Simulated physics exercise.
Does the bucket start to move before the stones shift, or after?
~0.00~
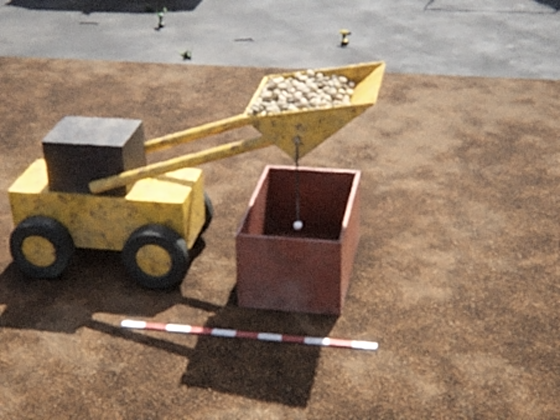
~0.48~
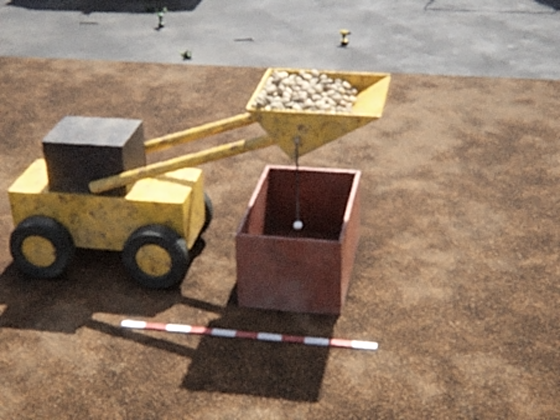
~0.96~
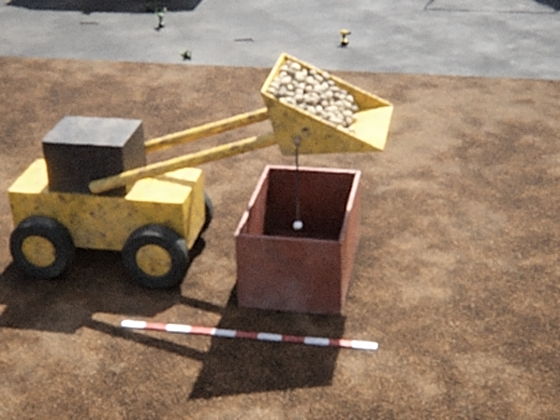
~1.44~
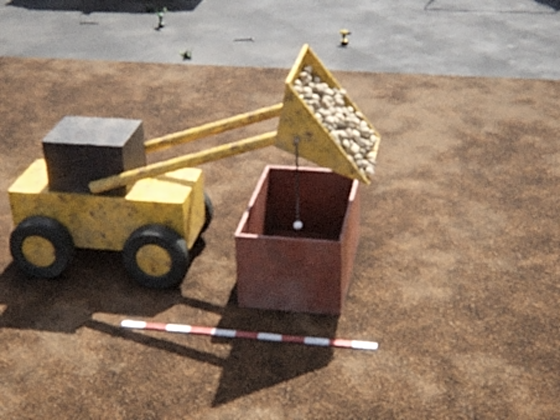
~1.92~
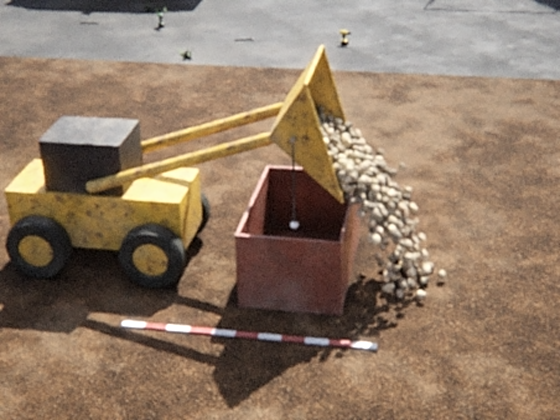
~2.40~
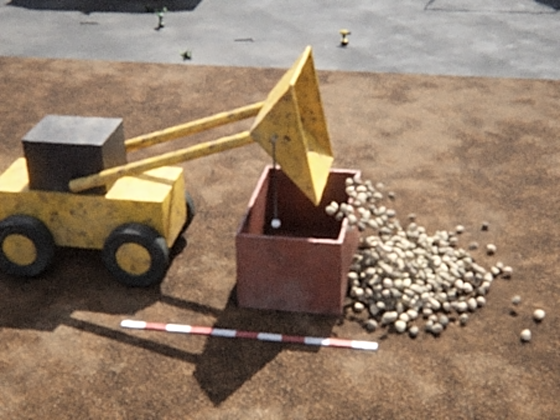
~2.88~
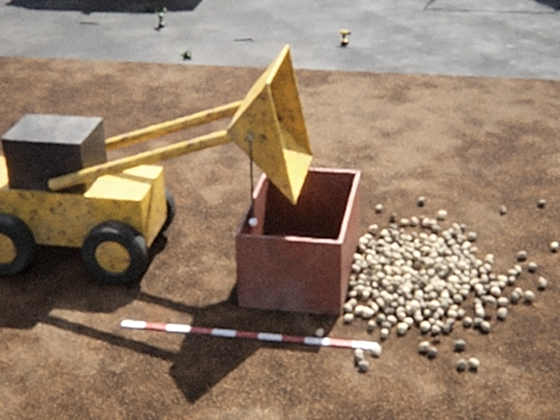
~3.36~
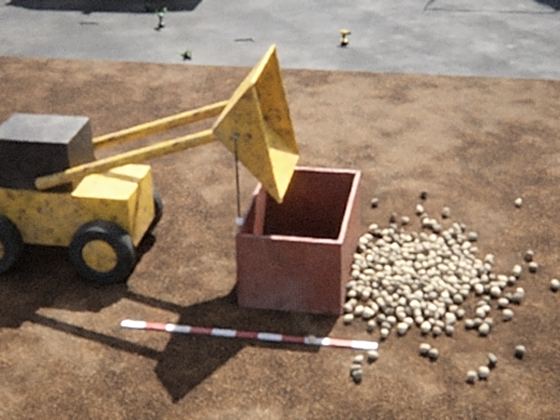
The bucket starts to move before the stones do. It is already tilting while they still sit in place, and only later do they slide toward its lip and pour out.
